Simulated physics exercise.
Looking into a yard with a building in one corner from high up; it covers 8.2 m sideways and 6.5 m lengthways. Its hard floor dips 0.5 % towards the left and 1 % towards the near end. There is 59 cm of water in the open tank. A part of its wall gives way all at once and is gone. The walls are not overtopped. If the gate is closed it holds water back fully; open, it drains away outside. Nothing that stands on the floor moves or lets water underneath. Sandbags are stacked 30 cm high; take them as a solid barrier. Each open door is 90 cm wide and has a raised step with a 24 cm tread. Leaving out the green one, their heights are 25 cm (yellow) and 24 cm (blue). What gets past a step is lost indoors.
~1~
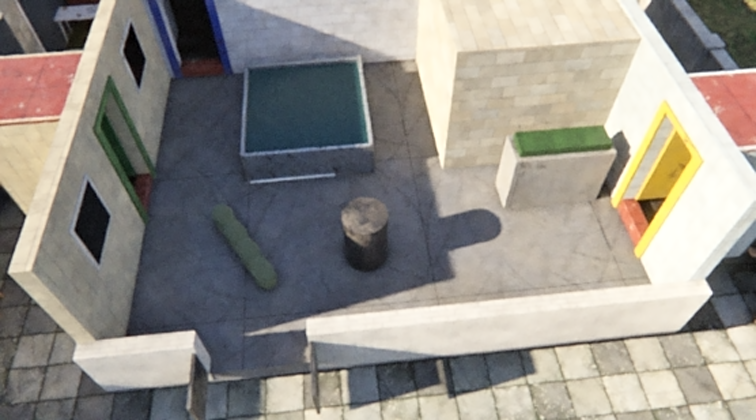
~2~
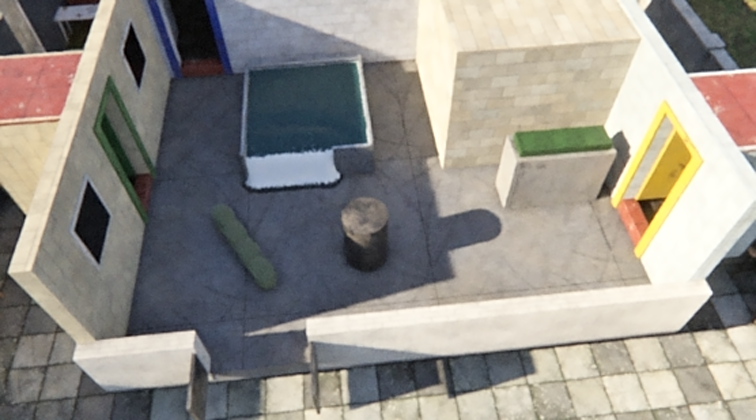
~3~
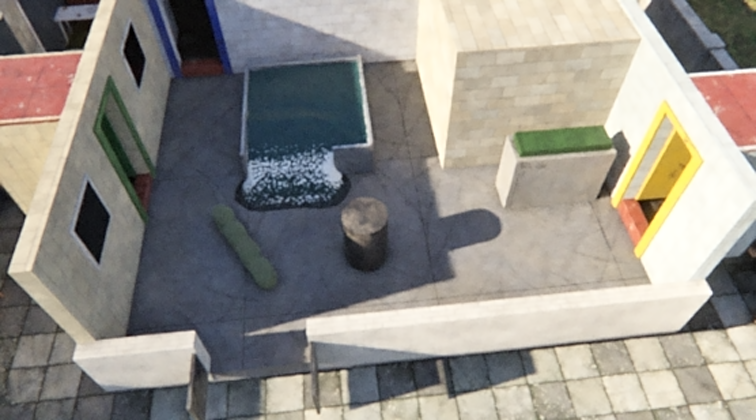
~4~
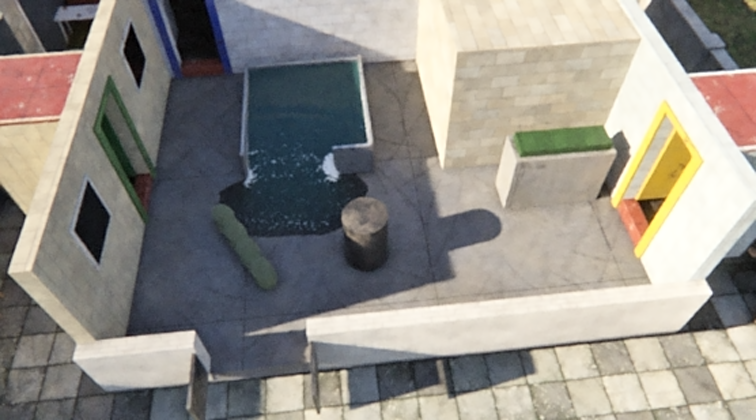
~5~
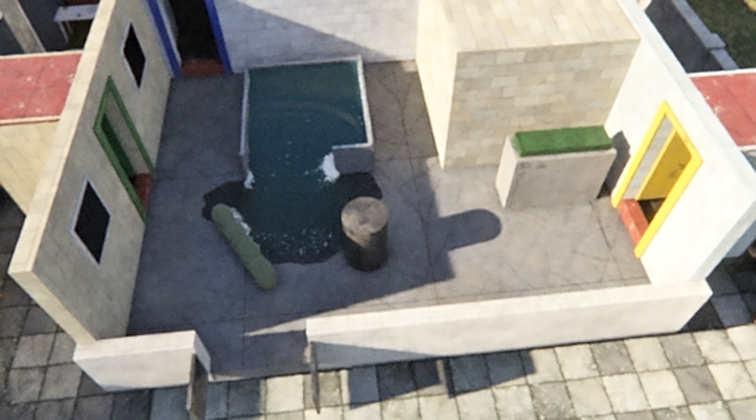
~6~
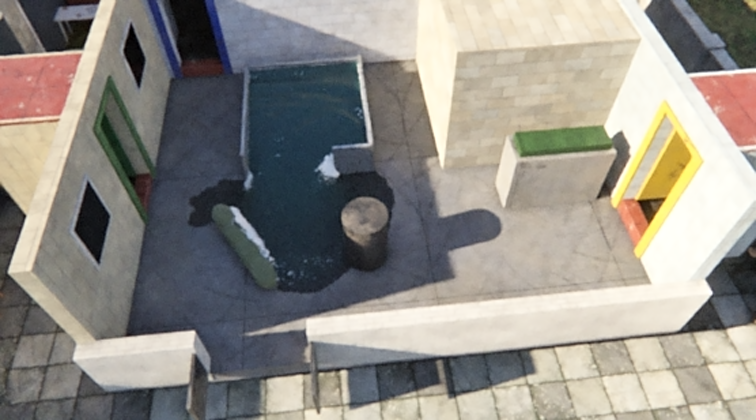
Dark water bursts in white foam through the near side of an open tank at the back of a grey-floored walled yard, seen from high up by a still camera. A green door stands at left, a blue-framed doorway behind, a yellow door at right beside a grass-topped block. The water spreads forward, reaching the greenish sandbags and the round dark pillar, and foams along the bags.
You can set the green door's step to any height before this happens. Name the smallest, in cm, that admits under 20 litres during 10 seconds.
At least 9 cm or so.
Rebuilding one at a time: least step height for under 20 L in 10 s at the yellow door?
Roughly 14.5 cm at yellow.
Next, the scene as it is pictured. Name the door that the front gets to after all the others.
It is the blue one.
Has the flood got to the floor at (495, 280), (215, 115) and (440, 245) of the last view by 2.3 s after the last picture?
In turn: Under water, not reached, under water.
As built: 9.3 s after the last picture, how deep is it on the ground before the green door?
Some 5.5 cm.
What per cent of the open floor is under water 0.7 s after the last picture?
Some 20 per cent of it.
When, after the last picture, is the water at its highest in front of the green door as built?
Around 1.8 s.
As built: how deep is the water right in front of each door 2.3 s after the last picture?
Depths in cm: Yellow 0, blue 0, green 13.
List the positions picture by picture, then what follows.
The first frame shows the open tank at (306, 106) is whole and still, 59 cm deep; the green door at (130, 159) is dry.
In the second frame, the gap is at (292, 169), the front 0.3 m out at (302, 186); the back of the open tank holds 59 cm.
In the third frame, the gap is at (292, 170), the front 0.7 m out at (319, 205); the back of the open tank holds 59 cm.
In the fourth frame, the gap is at (292, 170), the front 1.3 m out at (307, 231); the back of the open tank holds 59 cm.
In the fifth frame, the front is at (300, 259), 1.8 m from the gap at (292, 170); 3.7 m2 of floor is wet, 59 cm left at the back.
In the sixth frame, water pours out at (292, 170) and has run 2.4 m, to (301, 287); about 7 cm deep outside, 56 cm at the back; the green door at (130, 159), 2.6 m from the gap, is still 1.2 m from the nearest water.
Then, 0.7 s after the last picture water covers 20 % of the floor, deepest (42 cm) near (332, 344); it has not reached the green door.
Then, 2.3 s after the last picture water covers 45 % of the floor, deepest (38 cm) near (332, 344); 13 cm at the green door, 0 litres in over its 17 cm step.
Then, 9.3 s after the last picture water covers 95 % of the floor, deepest (15 cm) near (415, 335); 5 cm at the green door, 0 litres in over its 17 cm step.
At the green door as built, the water peaked near 13 cm, 1.9 s after the last picture.
Run again over the same 10 s with other heights there, 33 litres in over 7.5 cm, 11 litres over 10 cm. The limit of 20 litres is kept from about 9 cm up.
